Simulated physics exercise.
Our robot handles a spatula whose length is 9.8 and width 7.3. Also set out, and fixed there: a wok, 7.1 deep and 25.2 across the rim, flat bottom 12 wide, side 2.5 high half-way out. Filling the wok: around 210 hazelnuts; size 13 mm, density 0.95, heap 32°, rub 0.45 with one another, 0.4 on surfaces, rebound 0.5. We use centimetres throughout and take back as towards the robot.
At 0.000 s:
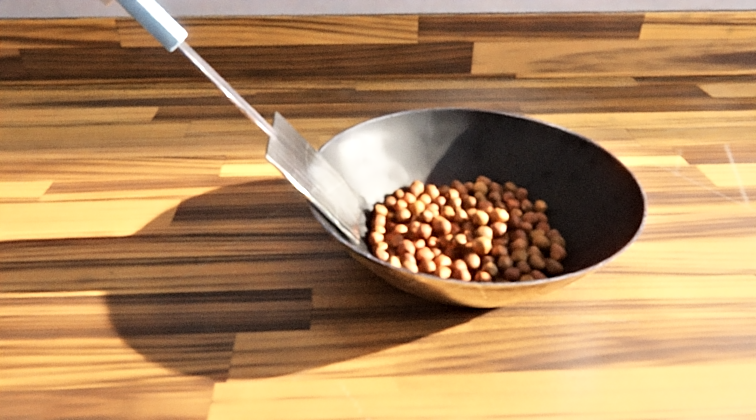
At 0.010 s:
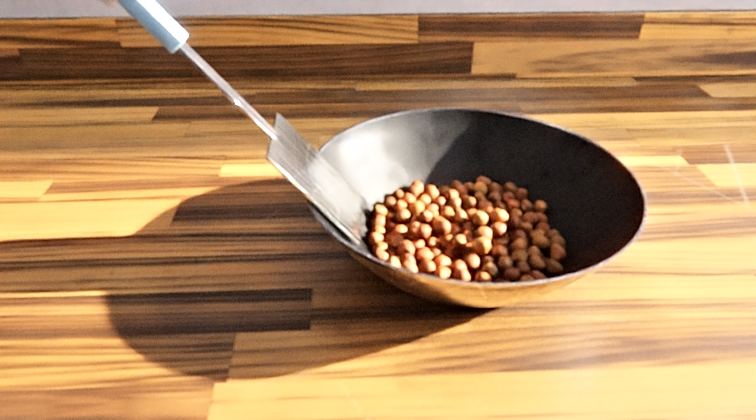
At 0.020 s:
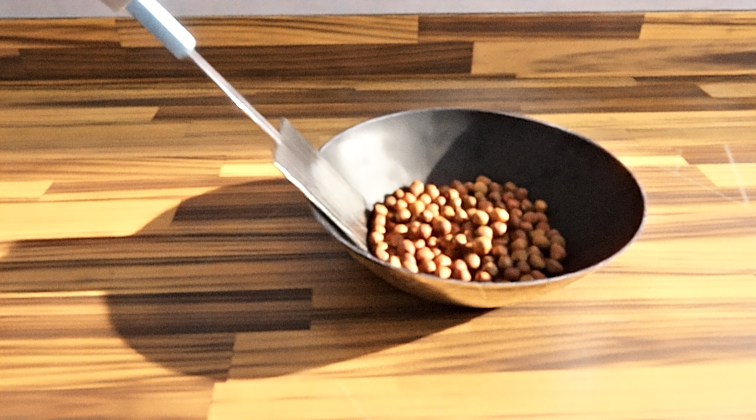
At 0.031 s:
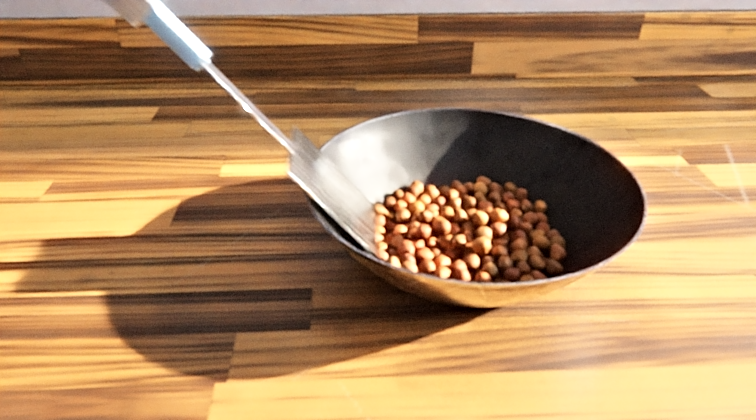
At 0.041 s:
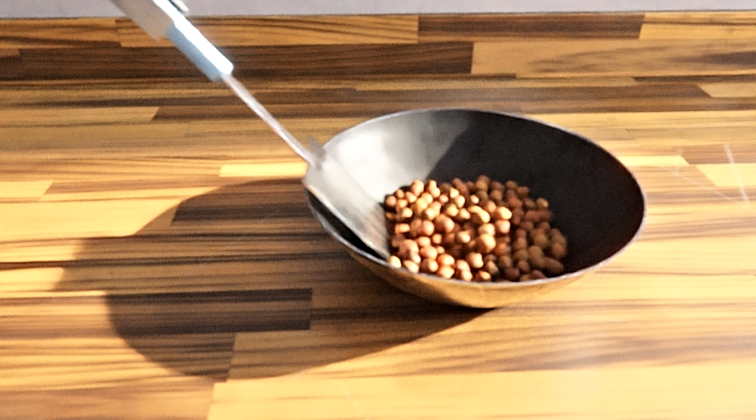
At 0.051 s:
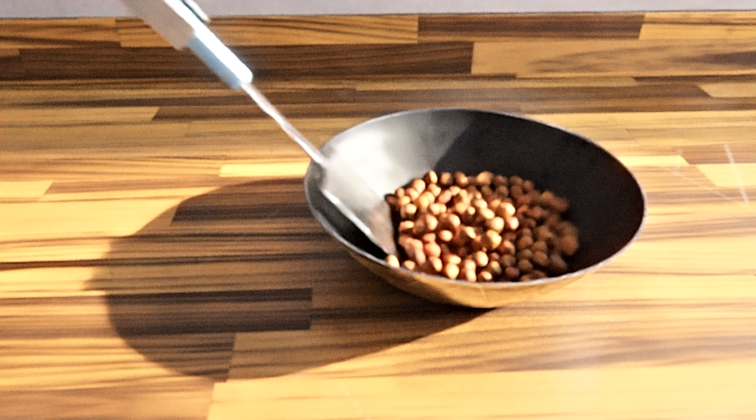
On a striped wooden surface, a spatula slides down into a wok, nudging hazelnuts right.
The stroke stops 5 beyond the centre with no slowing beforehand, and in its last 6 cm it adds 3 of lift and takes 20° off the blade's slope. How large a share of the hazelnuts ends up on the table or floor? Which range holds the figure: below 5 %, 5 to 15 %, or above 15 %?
The figure lies within 5 to 15 %.
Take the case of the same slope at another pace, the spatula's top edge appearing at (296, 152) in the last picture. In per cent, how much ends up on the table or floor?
Some 0 percent.
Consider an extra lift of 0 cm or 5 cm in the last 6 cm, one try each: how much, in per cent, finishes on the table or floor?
Result: Approx. 5 % and 15 %, one try each.
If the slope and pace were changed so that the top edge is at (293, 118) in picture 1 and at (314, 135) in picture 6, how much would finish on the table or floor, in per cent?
My guess would be close to 0 per cent.
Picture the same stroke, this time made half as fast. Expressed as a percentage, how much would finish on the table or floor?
Estimate: Near 0 %.
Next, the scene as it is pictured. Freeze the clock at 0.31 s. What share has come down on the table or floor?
Share at that moment: Roughly 6 %.
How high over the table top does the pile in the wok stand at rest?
Peak at rest, approximately 6.0 centimetres.
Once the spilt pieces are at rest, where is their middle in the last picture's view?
Pixel estimate: About (731, 249).
By 0.08 s, sloping 51°, highest piece 6 above the table; 212 in the wok.
By 0.10 s, sloping 44°, highest piece 9 above the table; 212 in the wok.
By 0.31 s, sloping 31°, highest piece 8 above the table; 195 in the wok, 11 on the table or floor, 6 on the blade or in flight.
By 1.36 s, sloping 31°, highest piece 6 above the table; 195 in the wok, 17 on the table or floor.
Final count, 195 in the wok, 17 on the table or floor. That is 8 % on the table or floor.
